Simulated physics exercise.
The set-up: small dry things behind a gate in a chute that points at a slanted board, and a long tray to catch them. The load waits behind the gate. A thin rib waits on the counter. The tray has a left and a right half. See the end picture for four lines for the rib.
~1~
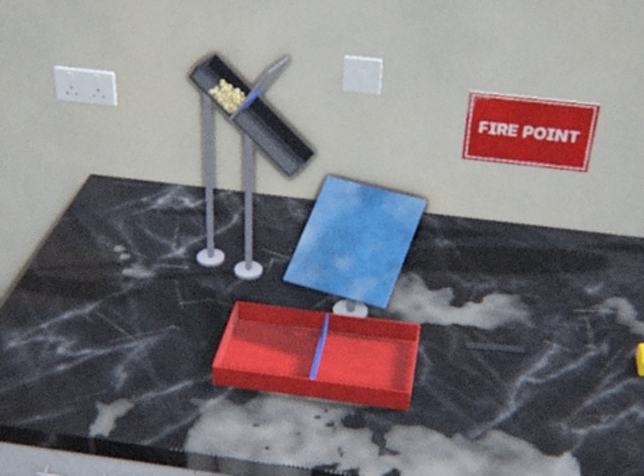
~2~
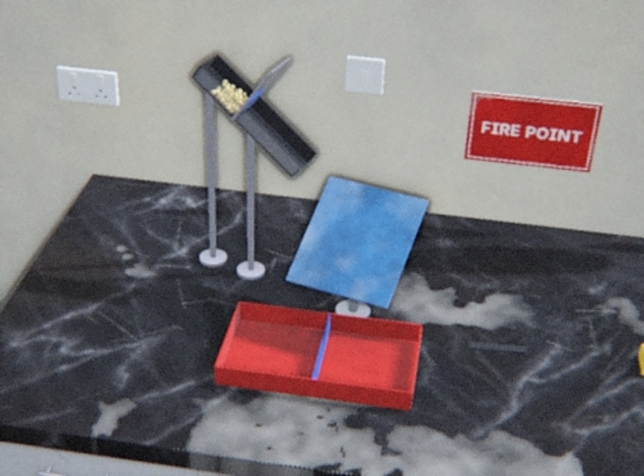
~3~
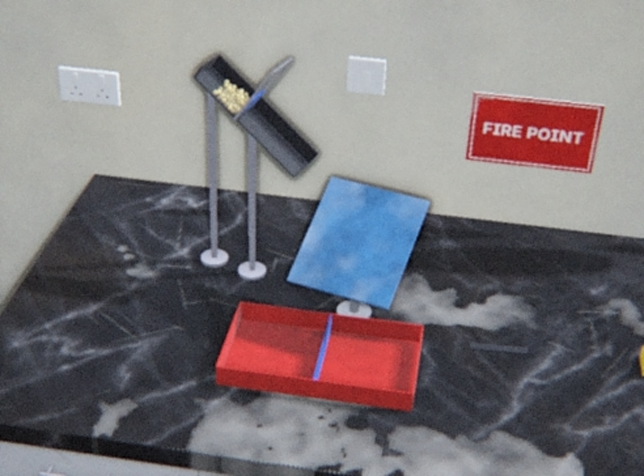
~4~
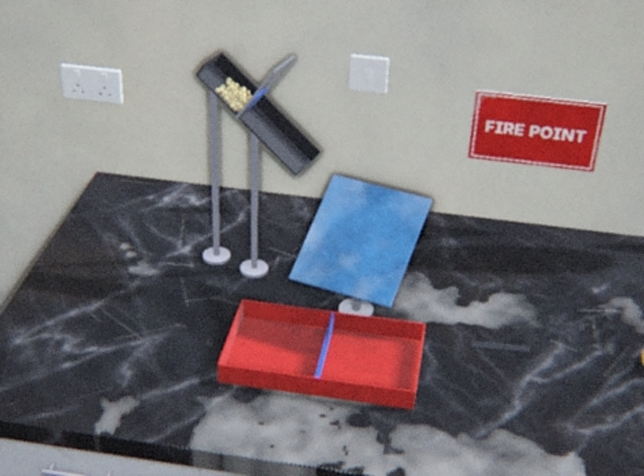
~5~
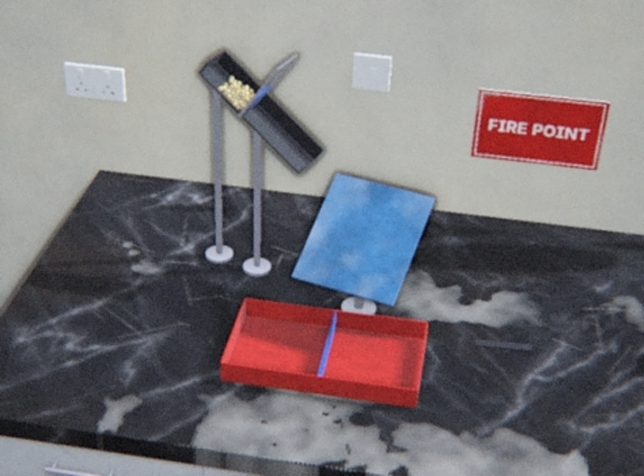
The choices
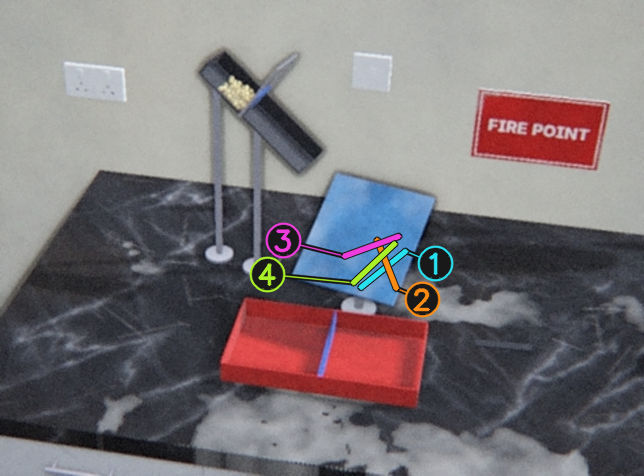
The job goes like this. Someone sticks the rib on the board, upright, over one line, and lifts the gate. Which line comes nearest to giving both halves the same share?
1 is best.
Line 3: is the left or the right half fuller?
More lands on the left.
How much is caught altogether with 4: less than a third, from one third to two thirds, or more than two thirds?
Line 4 gives more than two thirds.
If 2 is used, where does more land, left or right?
More lands on the right.
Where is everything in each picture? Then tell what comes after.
Load behind the gate (231, 99), soya beans; lip of the chute (298, 170), sloping gently, in the first frame.
Middle of the board (357, 240), tilted fairly steeply; middle of its low edge (335, 293); of its high edge (378, 188), in the second frame.
Front corners of the tray (217, 367) and (413, 393); front end of its middle wall (314, 380); gate still shut (256, 98), in the third frame.
Middle of the load (237, 97); lip (304, 169), in the fourth frame.
Middle of the load (240, 96); lip (307, 167), in the fifth frame.
On the marked copy, line 1 from (405, 251) to (360, 287); line 2 from (377, 240) to (396, 288); line 3 from (398, 236) to (344, 256); line 4 from (394, 243) to (353, 282).
For line 1, of what is caught, roughly half in the left half, roughly half in the right.
For line 2, of what is caught, roughly a quarter in the left half, the larger part in the right.
For line 3, of what is caught, almost all in the left half, about a tenth in the right.
For line 4, of what is caught, the larger part in the left half, about a tenth in the right.
